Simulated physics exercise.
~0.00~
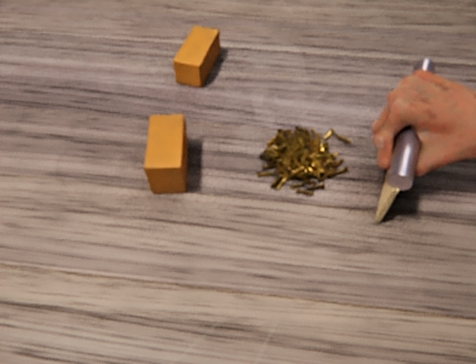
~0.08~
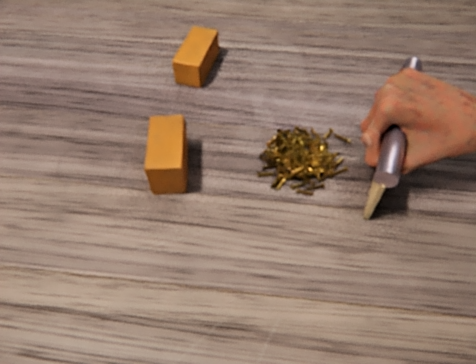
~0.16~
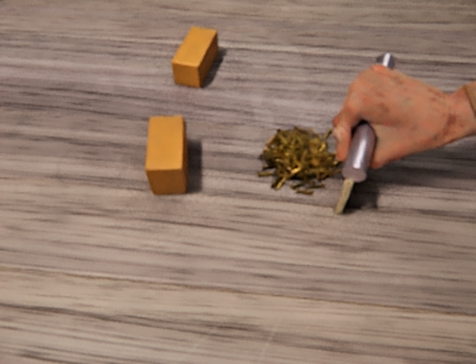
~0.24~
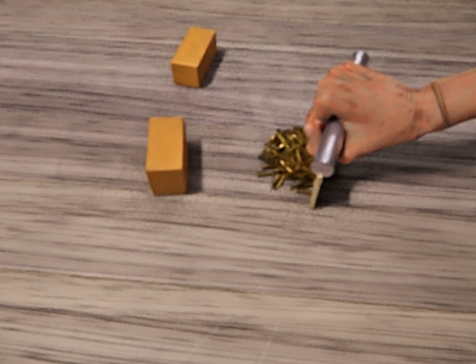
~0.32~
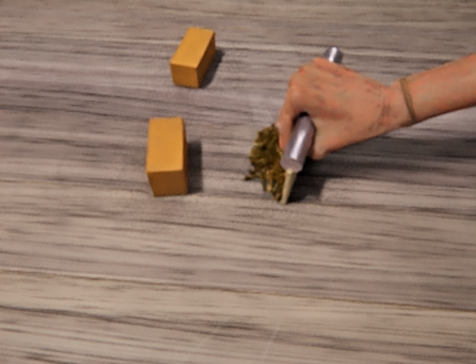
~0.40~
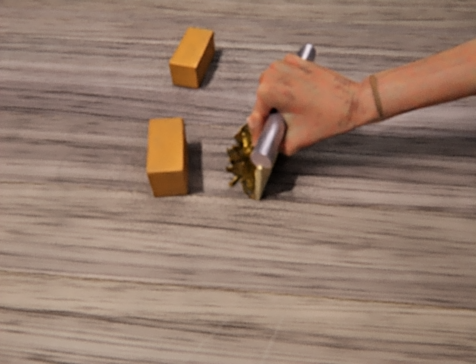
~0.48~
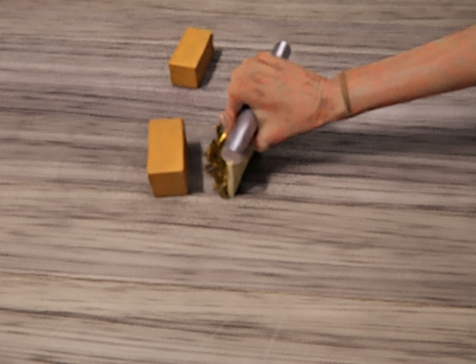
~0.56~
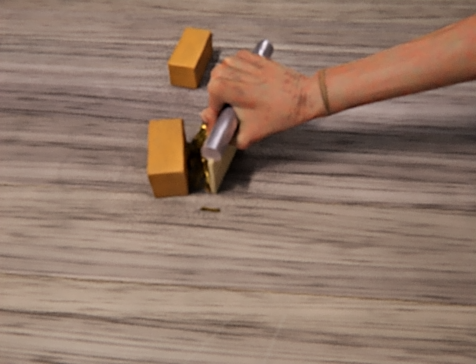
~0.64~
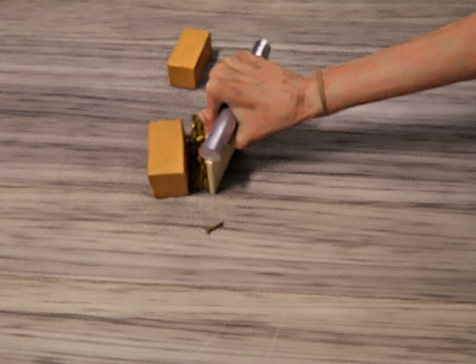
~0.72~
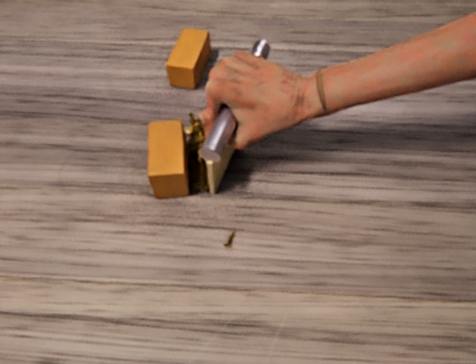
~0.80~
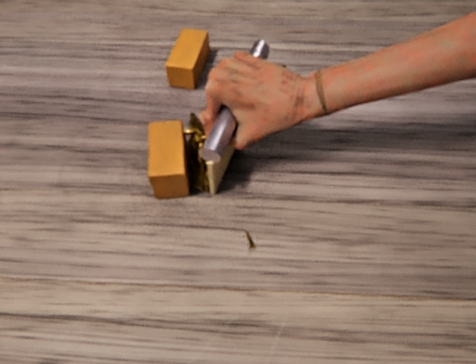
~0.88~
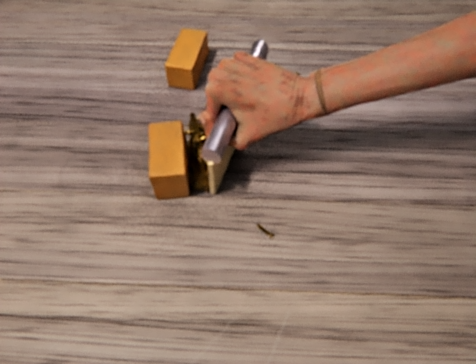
A hand holding a scraper pushed a small pile of brass-coloured screws left across a streaky grey surface, squeezing them up against the nearer of two orange blocks, then stopped and held them there while one stray piece skittered away to the right.
